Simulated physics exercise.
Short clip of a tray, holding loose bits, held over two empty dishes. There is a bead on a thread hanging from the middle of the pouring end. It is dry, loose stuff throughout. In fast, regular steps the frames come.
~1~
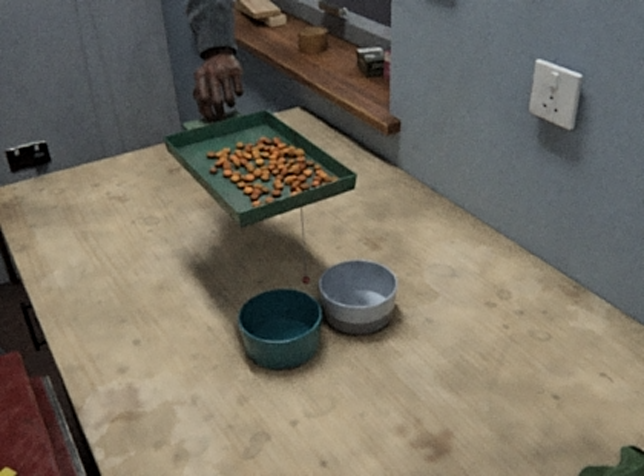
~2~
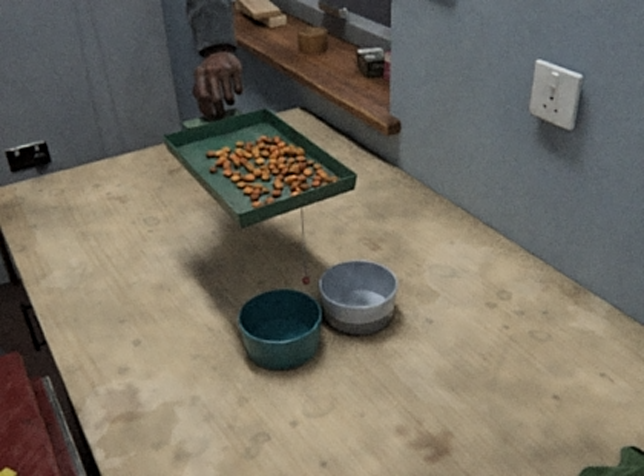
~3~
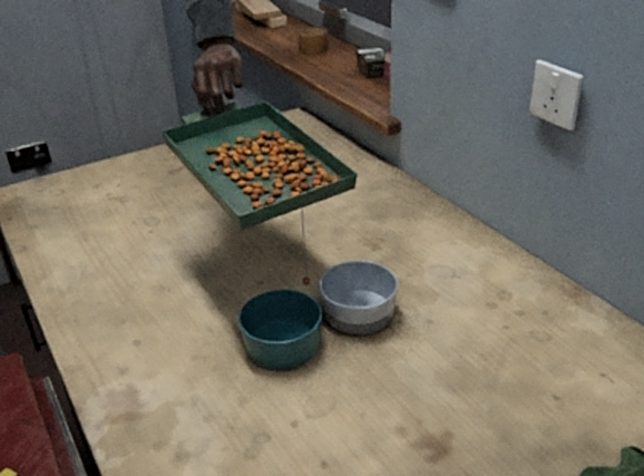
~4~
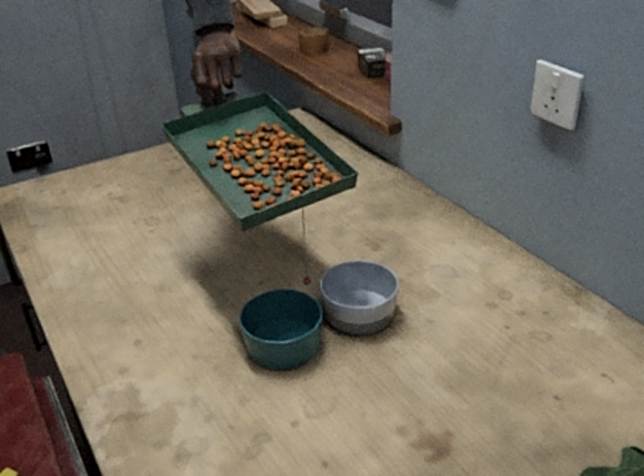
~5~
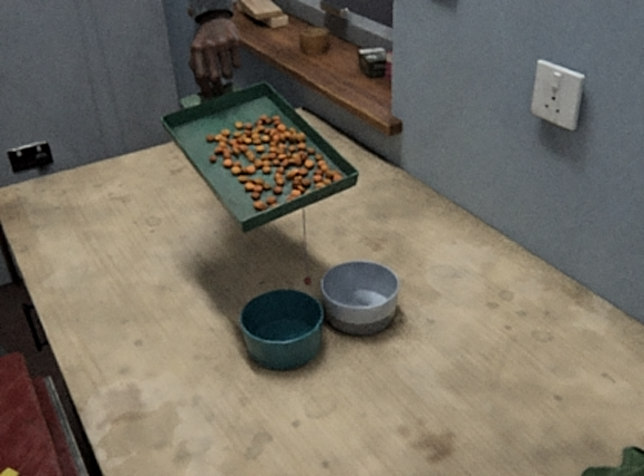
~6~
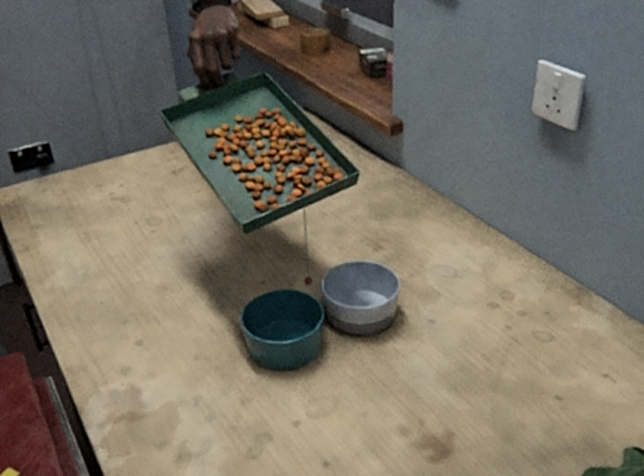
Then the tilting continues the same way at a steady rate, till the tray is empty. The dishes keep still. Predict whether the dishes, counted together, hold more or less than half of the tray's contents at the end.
Most reaches the dishes.
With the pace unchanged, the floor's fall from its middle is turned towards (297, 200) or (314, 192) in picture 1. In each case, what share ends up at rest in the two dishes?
The first try gives close to 60 percent; the next gives 80 percent.
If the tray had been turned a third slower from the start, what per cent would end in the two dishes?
I'd expect near 90 per cent.
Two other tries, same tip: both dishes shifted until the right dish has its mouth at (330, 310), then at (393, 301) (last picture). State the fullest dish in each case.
In the first try it's the one on the left, and in the second it's the one on the left.
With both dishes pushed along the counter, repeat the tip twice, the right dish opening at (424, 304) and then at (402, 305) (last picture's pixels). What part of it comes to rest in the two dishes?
That makes 10 per cent, followed by 20 per cent.
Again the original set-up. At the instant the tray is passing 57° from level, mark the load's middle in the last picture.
(269, 184).
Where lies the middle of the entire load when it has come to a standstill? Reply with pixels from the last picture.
Somewhere close to (276, 343) in the last picture.
Just after the last frame, tray tipped steeply; every one on the tray.
A moment on, tray tipped right over; roughly two thirds on the tray; about a tenth in the left dish; just a few outside both; roughly a quarter in the air.
Further on, tray tipped past a quarter turn; almost all in the left dish; about a tenth outside both.
When it is over, tray tipped past a quarter turn; almost all in the left dish; not one in the right dish; about a tenth outside both.
